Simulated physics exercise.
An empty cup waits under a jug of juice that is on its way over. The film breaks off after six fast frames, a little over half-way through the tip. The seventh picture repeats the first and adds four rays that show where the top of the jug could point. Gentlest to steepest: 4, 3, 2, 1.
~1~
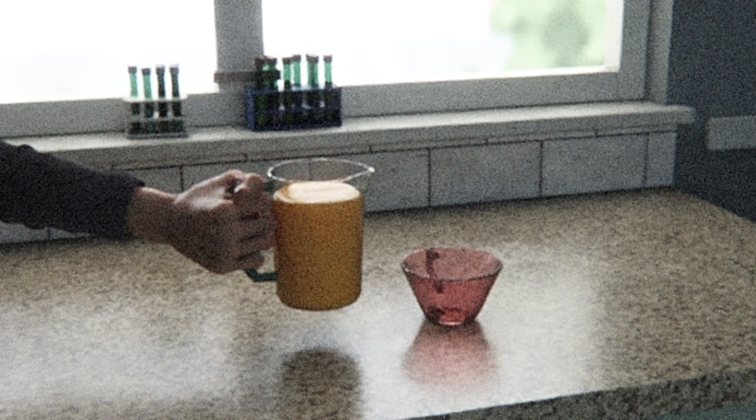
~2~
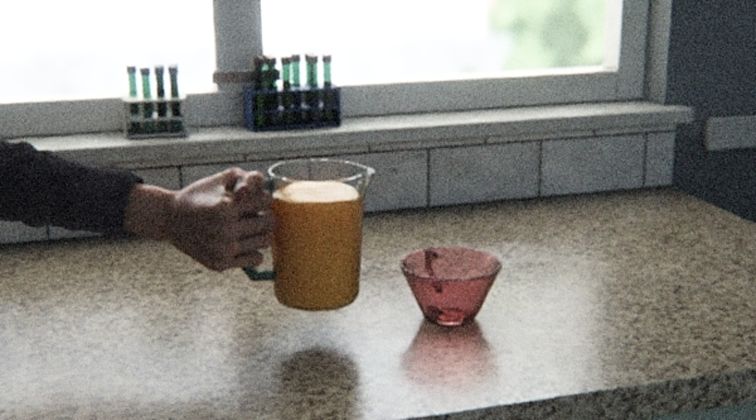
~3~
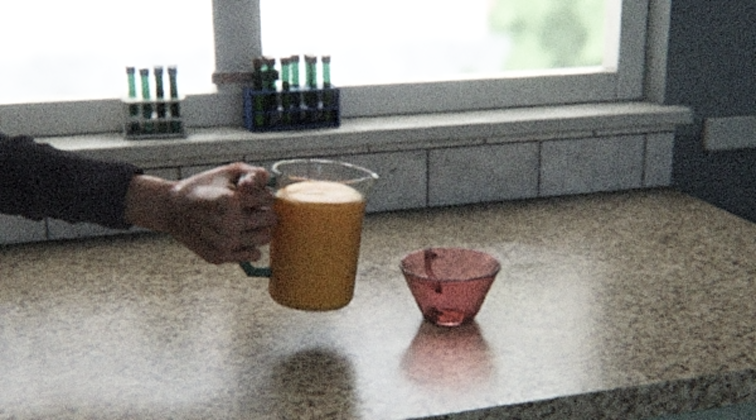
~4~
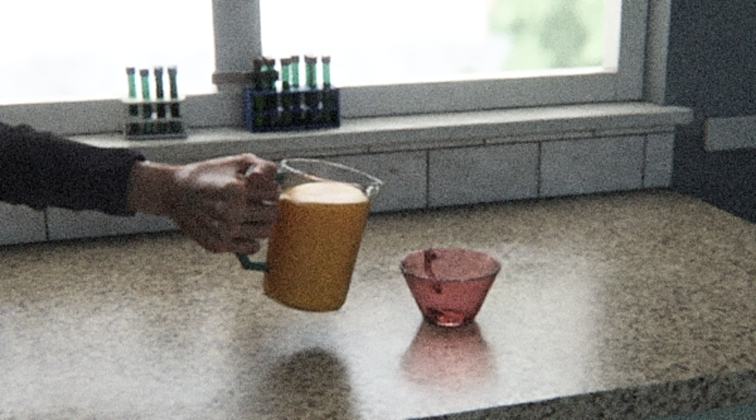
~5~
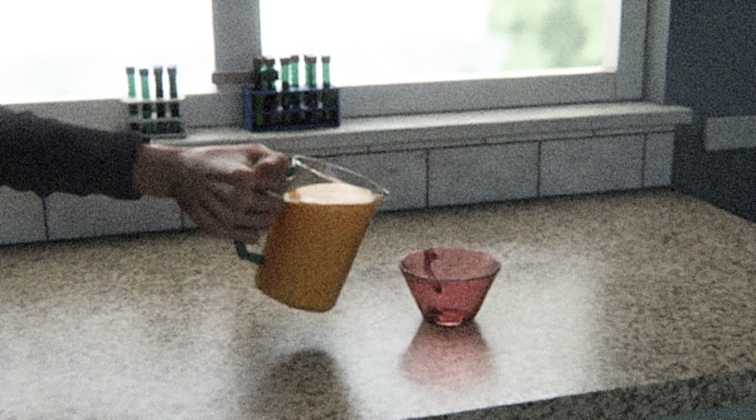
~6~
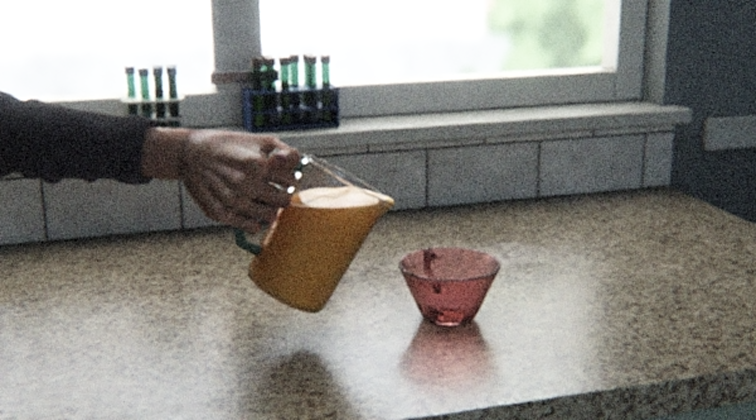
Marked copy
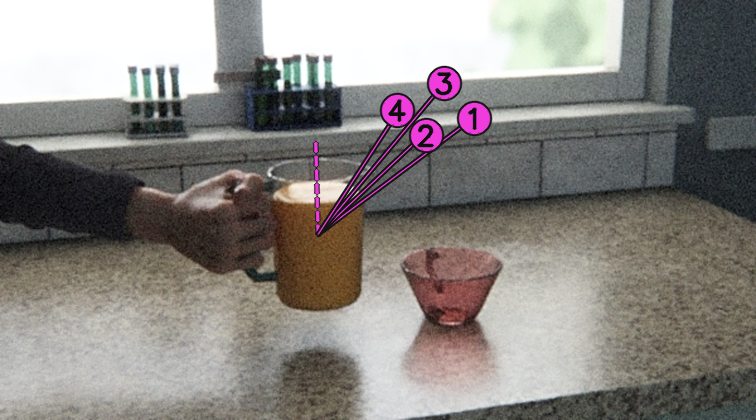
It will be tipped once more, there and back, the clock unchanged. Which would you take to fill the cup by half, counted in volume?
Best: 1.
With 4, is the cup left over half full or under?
Under half.
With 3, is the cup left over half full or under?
Under.
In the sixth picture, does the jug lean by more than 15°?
Yes.
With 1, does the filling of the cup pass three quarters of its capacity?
No, it does not.
On the marked copy, 1 at (459, 128); 2 at (412, 145); 3 at (433, 96); 4 at (389, 125).
If 1 is chosen, the cup ends with about 50 % of what it can hold.
If 2 is chosen, the cup ends with about 35 % of what it can hold.
If 3 is chosen, the cup ends with about 20 % of what it can hold.
If 4 is chosen, the cup ends with about 11 % of what it can hold.
